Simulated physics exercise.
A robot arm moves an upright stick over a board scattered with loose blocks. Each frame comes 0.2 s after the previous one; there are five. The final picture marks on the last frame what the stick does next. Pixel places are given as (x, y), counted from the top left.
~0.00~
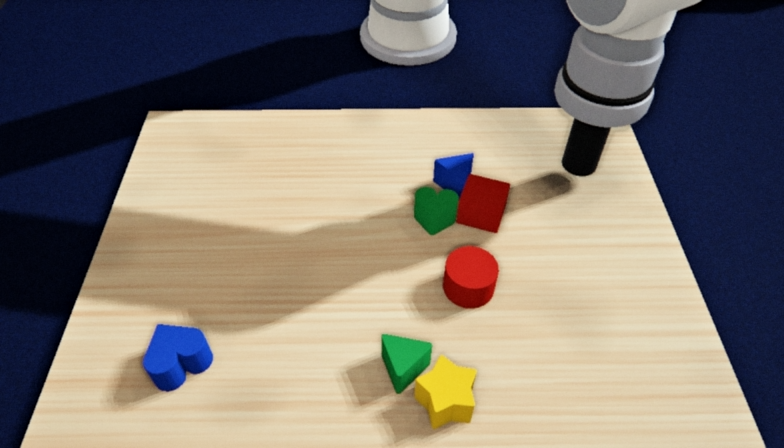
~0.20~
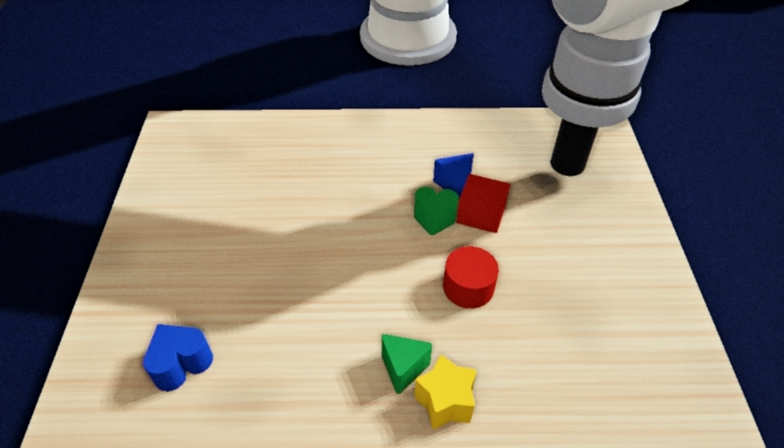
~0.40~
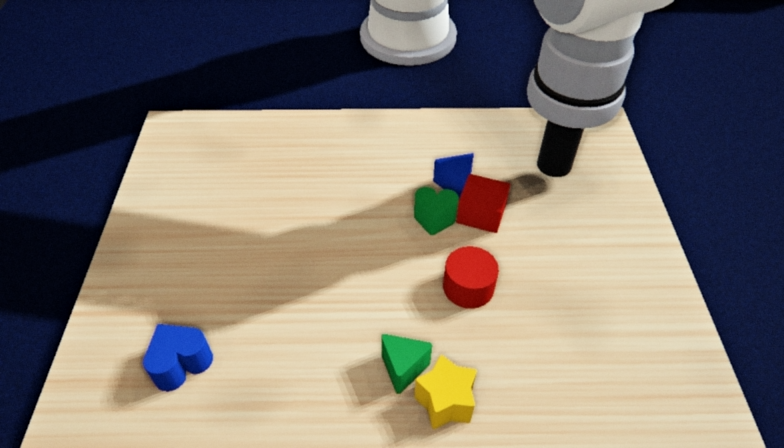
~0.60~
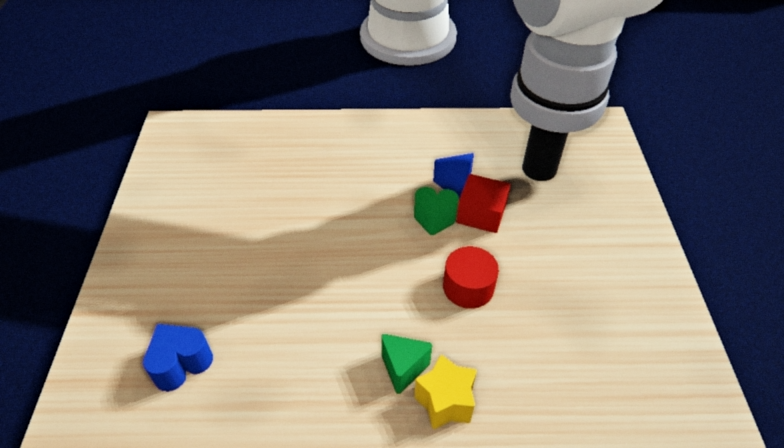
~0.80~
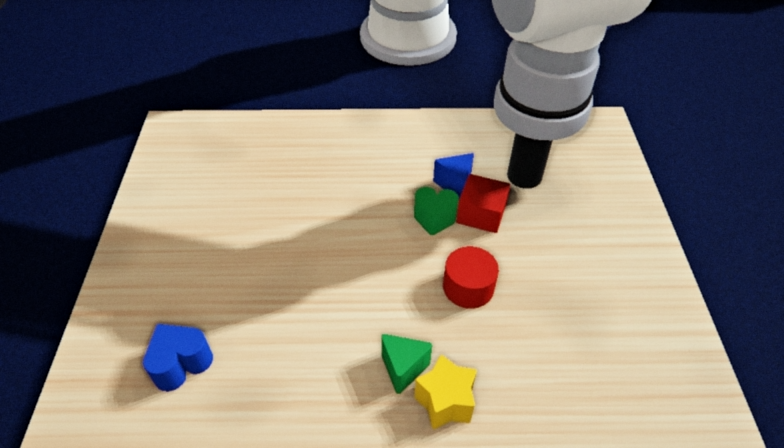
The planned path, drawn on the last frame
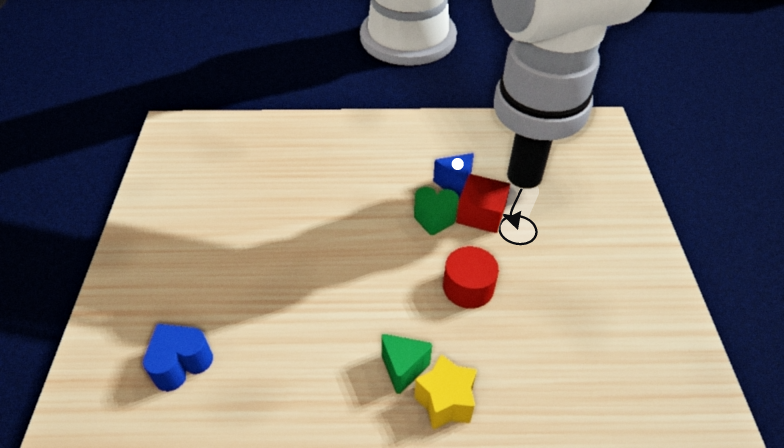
In the video, a robot arm holding an upright black stick moves steadily left over a wooden board of colourful blocks, drawing close to the right side of a red square block, while all the blocks stay still.
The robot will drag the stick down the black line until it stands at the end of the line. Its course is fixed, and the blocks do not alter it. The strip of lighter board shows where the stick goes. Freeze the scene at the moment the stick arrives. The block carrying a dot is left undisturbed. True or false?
Answer: True.
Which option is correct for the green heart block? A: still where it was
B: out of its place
It's B.
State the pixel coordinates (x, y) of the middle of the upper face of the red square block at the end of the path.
The spot you're after is about (472, 209) in the image.
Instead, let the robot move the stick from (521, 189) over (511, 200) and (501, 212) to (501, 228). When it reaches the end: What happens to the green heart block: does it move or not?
That block ends up displaced.
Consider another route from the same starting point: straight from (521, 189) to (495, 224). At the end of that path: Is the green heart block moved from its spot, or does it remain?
The green heart block is moved.
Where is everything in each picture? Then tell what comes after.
The first picture shows tip of the stick at (579, 165), middles of tops, green heart block at (436, 199), blue triangular piece at (458, 164), red square block at (485, 192).
The second picture shows stick at (567, 165), nothing pushed.
The third picture shows stick at (554, 166), nothing pushed.
The fourth picture shows stick at (539, 170), nothing pushed.
The fifth picture shows stick at (524, 177), green heart block at (436, 199), blue triangular piece at (458, 164), red square block at (485, 192).
The line goes from (521, 189) over (516, 202) and (511, 215) to (518, 230); the dot is on the blue triangular piece.
On the path given first. Halfway along, stick at (515, 196); green heart block at (426, 199), turned 15° clockwise; red square block at (475, 201).
At the end, stick at (521, 217); green heart block at (422, 199), turned 20° clockwise; blue triangular piece unmoved; red square block at (472, 209), turned 30° clockwise.
